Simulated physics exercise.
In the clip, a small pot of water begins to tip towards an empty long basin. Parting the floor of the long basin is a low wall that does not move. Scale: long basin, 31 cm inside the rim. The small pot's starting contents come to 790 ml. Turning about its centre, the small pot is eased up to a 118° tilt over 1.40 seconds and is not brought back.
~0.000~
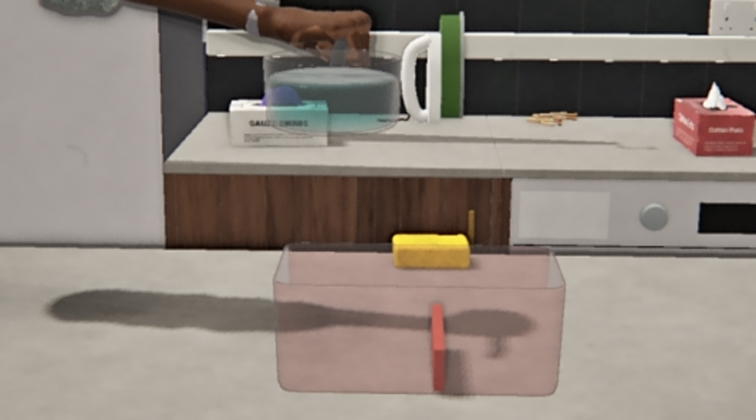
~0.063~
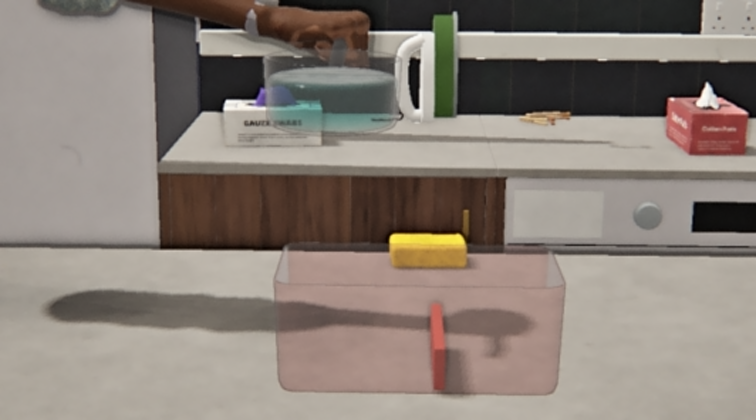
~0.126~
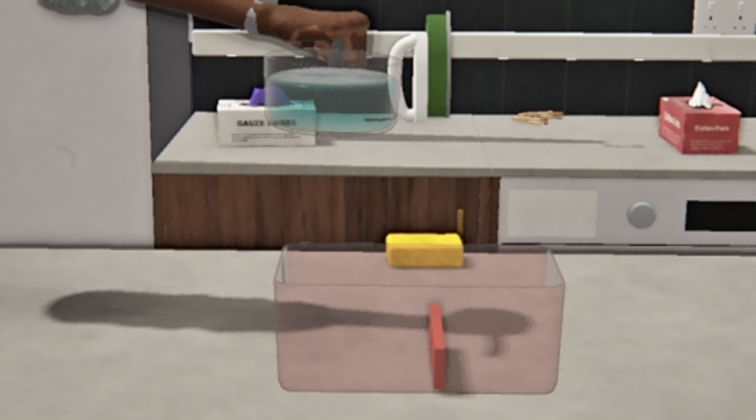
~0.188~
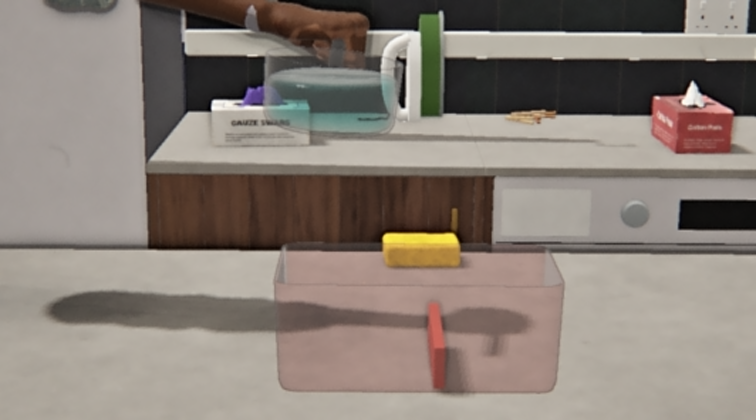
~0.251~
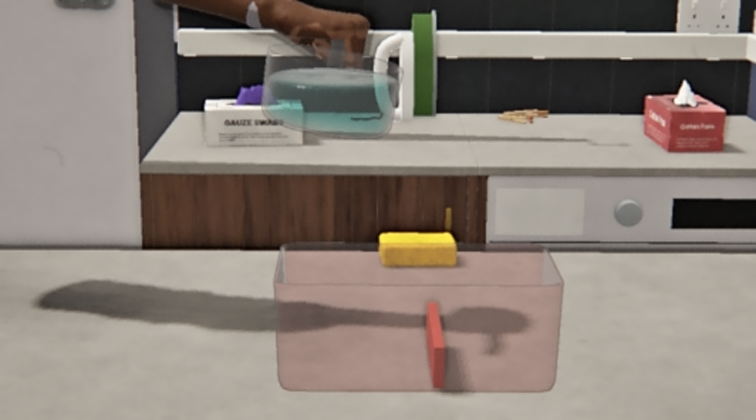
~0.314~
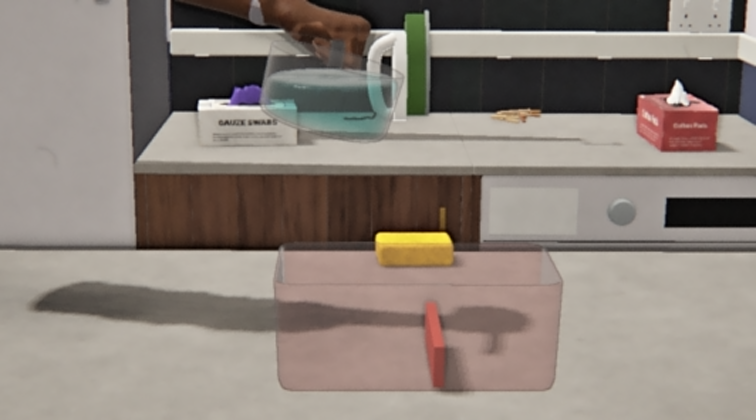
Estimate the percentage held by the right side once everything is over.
I would say 71 per cent.
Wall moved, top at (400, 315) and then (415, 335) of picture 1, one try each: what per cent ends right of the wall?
I'd put it at about 95 per cent for the first and about 80 per cent for the second.
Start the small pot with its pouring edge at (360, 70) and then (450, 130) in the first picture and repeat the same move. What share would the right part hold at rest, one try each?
Respectively 30 and 90 %.
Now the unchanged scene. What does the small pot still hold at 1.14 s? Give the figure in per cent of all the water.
Roughly 5 percent remains.
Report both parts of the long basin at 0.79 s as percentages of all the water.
Some 1 per cent left and 12 right.
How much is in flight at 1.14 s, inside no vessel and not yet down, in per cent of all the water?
Estimate: About 10 in a hundred.
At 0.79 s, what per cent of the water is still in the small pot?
Some 48 % of it is still there.
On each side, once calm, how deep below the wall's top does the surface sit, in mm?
Left side: Around 40 mm. Right side: Around 18 mm.
After 0.79 s the tilt is 71° and 48 per cent is still to pour, 1 is left of the wall and 12 right of it.
After 1.14 s the tilt is 108° and 5 per cent is still to pour, 14 is left of the wall and 70 right of it.
After 1.50 s the tilt is 118° and 0 per cent is still to pour, 28 is left of the wall and 71 right of it.
After 1.90 s the tilt is 118° and 0 per cent is still to pour, 28 is left of the wall and 71 right of it.
In the end 28 per cent lies left of the wall, 71 right of it and 1 outside.
